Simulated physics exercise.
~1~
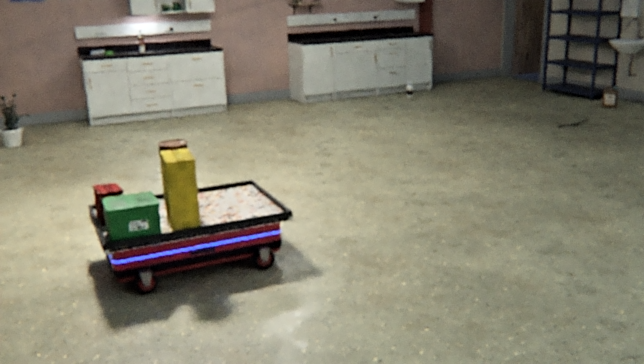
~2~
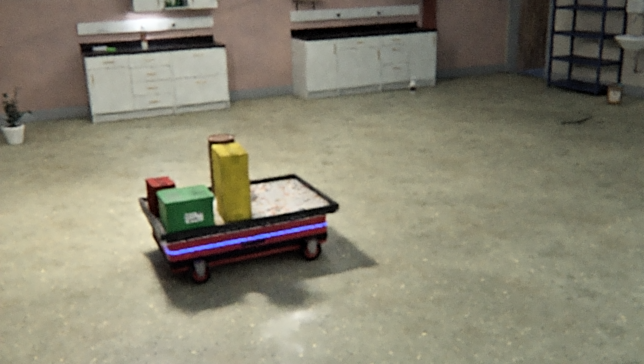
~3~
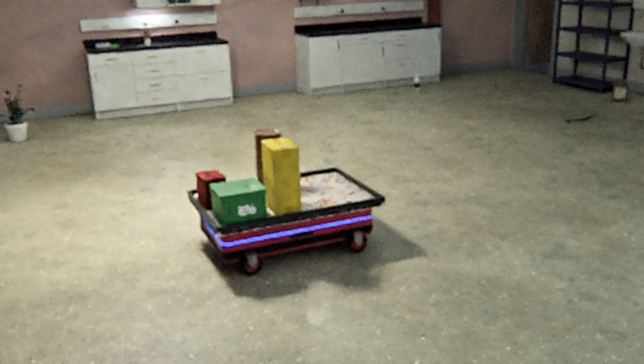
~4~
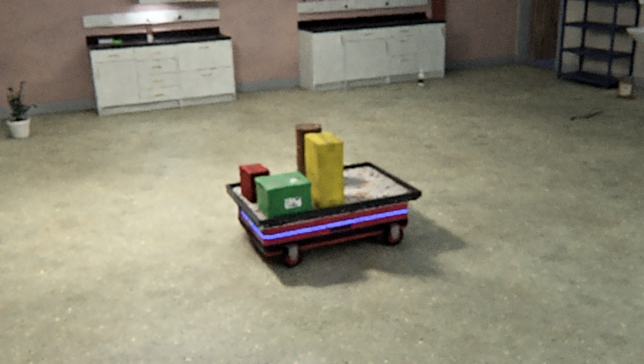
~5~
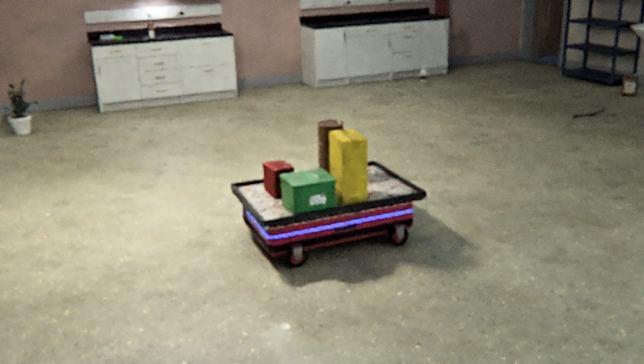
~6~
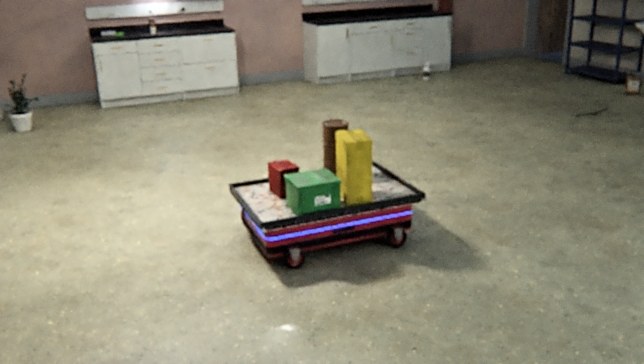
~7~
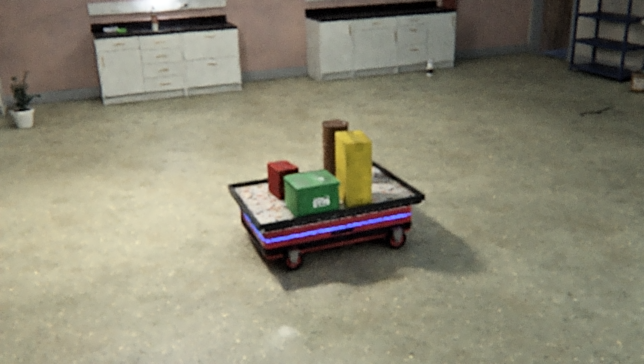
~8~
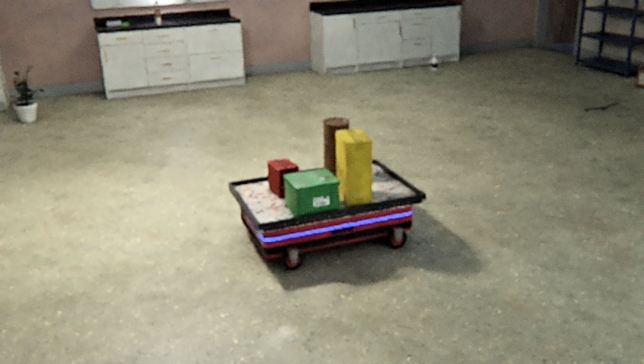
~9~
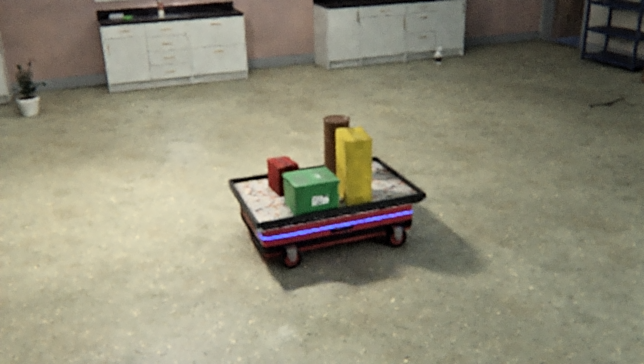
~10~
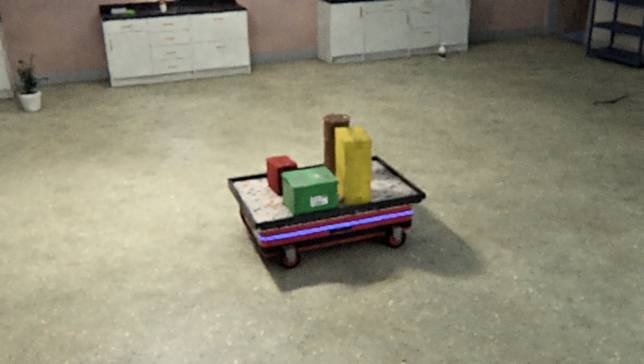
The video shows a wheeled cart carrying a red parcel, a brown canister, a green tote and a yellow box rolling rightward across a room, then slowing to a stop. The items slide slightly along the deck as it halts, and all remain upright on the stationary cart.
